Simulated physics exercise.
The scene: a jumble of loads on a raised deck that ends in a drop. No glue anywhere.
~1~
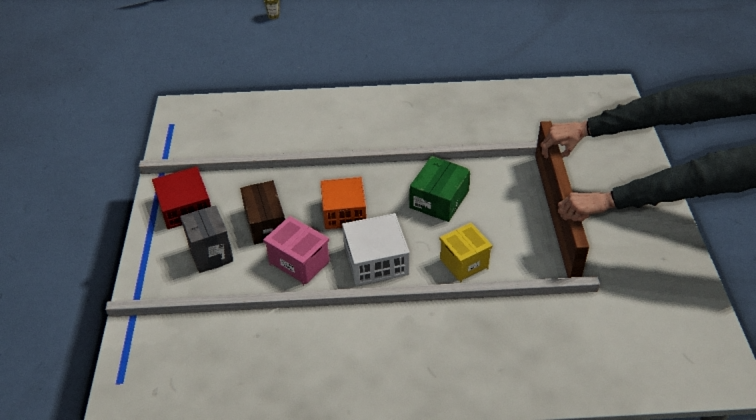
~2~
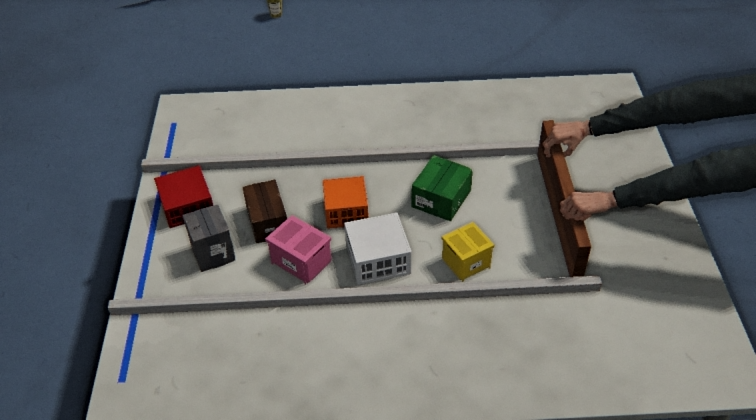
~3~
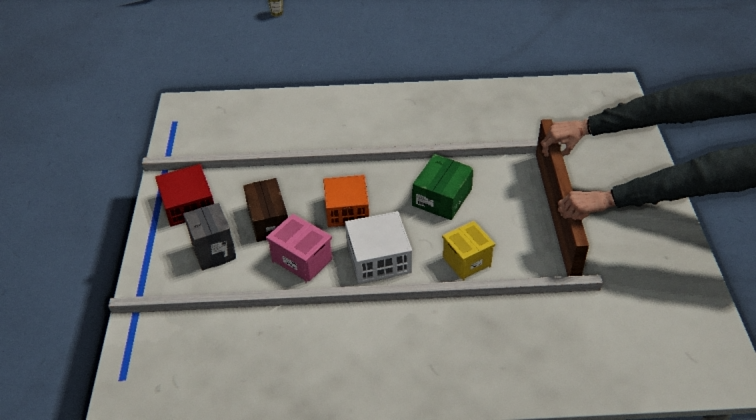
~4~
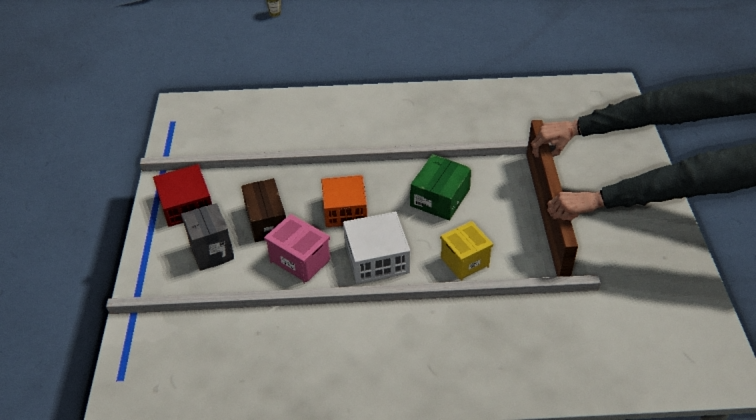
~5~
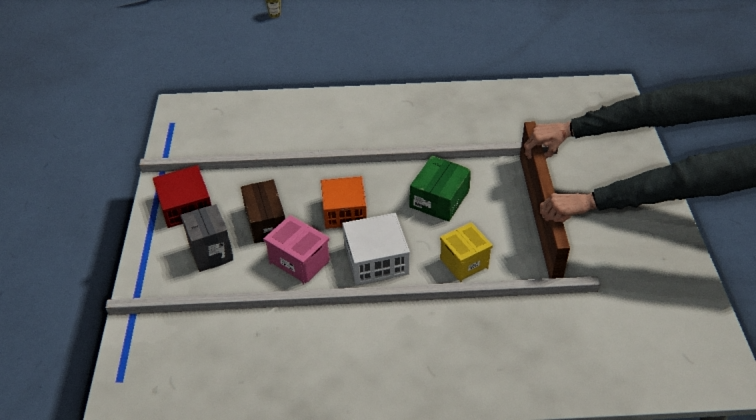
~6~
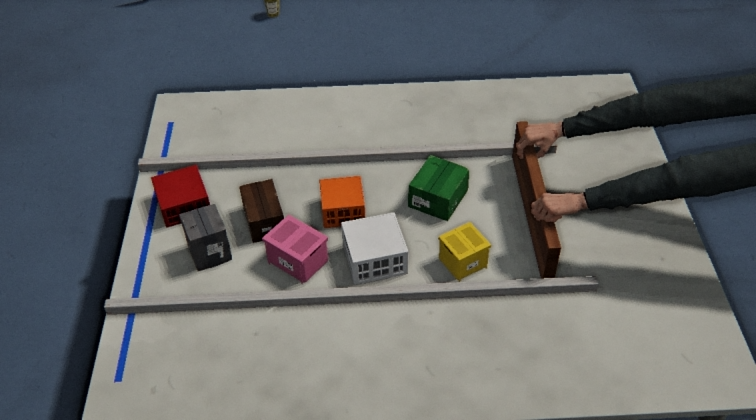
Two hands held a brown plank still at the right of a table, then slid it slightly left between two rails, while the eight colourful boxes in front of it stayed put.
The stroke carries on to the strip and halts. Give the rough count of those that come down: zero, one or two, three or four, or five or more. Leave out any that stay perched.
As it turns out, the number that fall off is five or more.
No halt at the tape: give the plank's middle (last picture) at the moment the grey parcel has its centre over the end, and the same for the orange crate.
About (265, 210), and (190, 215) for the other.
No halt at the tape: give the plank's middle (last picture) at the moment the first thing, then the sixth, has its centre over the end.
First at (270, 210), next at (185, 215).
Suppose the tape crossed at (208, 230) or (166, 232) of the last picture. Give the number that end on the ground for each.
Try by try, 4 and 6.
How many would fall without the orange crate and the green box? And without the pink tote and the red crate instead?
Fallen: 4, and 4 in the other try.
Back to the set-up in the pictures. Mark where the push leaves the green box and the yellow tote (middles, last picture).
The green box at (126, 210), the yellow tote at (118, 261).
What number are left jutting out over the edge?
The number is 2.
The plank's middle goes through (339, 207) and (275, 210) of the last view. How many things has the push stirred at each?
At the one place 7, at the other 8.
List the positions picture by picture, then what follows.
Red crate (183, 198); grey parcel (208, 239); brown parcel (264, 212); plank (559, 197); tape (149, 235), in the first picture.
Grey parcel (210, 238); green box (442, 188), in the second picture.
Brown parcel (267, 210); orange crate (346, 201), in the third picture.
Red crate (184, 195); yellow tote (466, 251), in the fourth picture.
Grey parcel (208, 238); pink tote (298, 250), in the fifth picture.
Red crate (182, 196); grey parcel (206, 238); brown parcel (263, 211); plank (534, 198); tape (148, 233), in the sixth picture.
Early on, none off yet; red crate at rest near (182, 196); grey parcel at rest near (206, 238); brown parcel at rest near (263, 211).
A while later, none off yet; red crate travelled a little near (171, 194); grey parcel travelled about its own width near (161, 234); brown parcel travelled about its own width near (213, 211).
Further along, two off so far; red crate down on the ground near (83, 258); grey parcel in the air near (100, 340); brown parcel travelled well along near (117, 216).
Finally, the number that fall off is five or more; lost, white crate, orange crate, pink tote, brown parcel, grey parcel and red crate.
